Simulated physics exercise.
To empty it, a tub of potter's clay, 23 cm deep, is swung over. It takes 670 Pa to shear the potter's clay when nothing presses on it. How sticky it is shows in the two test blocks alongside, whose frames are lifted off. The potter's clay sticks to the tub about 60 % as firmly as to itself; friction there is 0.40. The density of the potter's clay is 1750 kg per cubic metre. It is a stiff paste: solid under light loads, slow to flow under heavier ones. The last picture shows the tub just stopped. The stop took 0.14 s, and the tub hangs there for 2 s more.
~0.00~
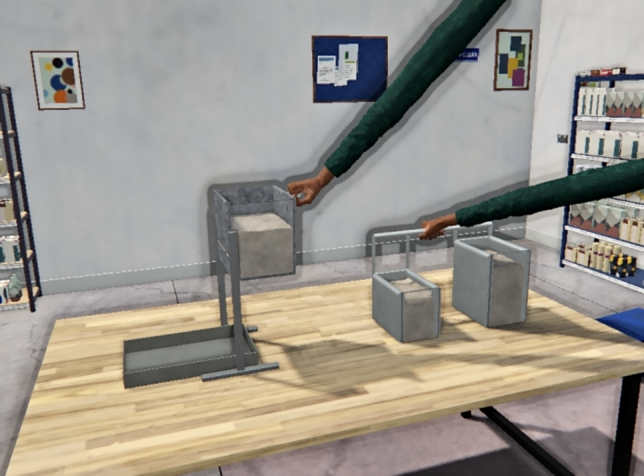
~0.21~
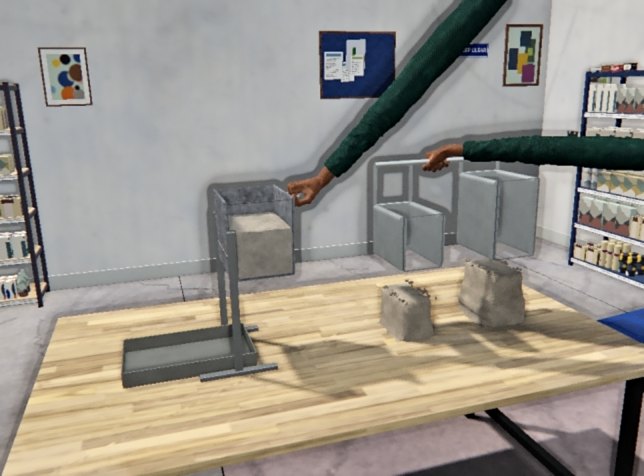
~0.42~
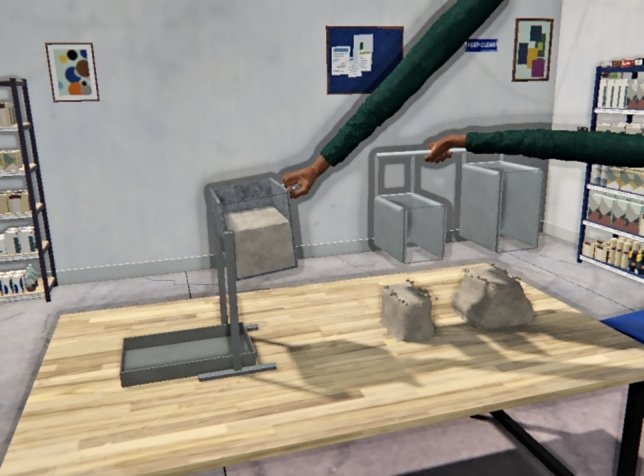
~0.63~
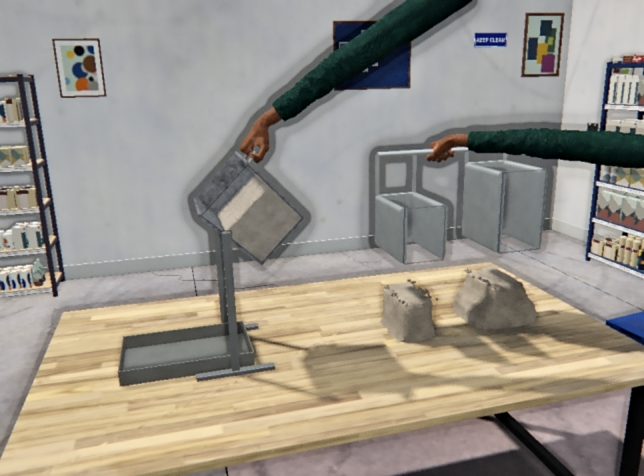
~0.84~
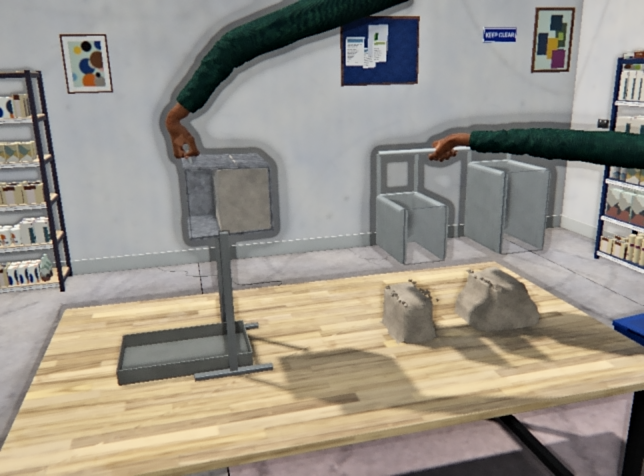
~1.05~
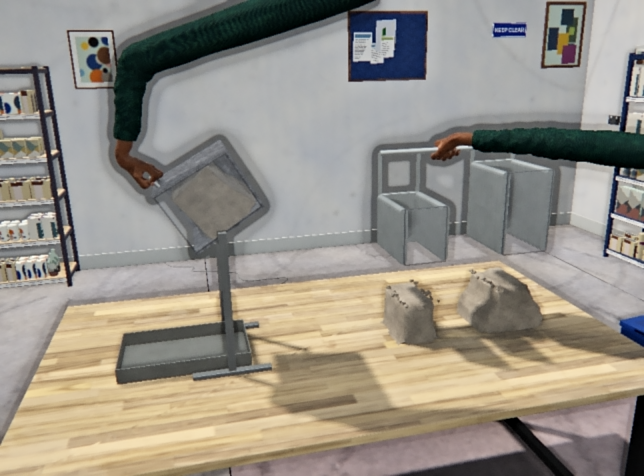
The footage shows one hand lifting the casings off two grey clay blocks on a wooden table, the taller block slumping, while another hand swings a stand-mounted tub of clay leftward past its side, the clay staying inside.
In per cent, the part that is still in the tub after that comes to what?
Close to 0 per cent.
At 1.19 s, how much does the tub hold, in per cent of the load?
Some 65 per cent.
By 1.19 s, the tub is at 121 degrees and holds 64 %.
By 1.36 s, the tub is at 121 degrees and holds 16 %.
By 1.53 s, the tub is at 121 degrees and holds 0 %.
By 1.70 s, the tub is at 121 degrees and holds 0 %.
By 3.05 s, at the end, the tub is at 121 degrees and holds 0 %.
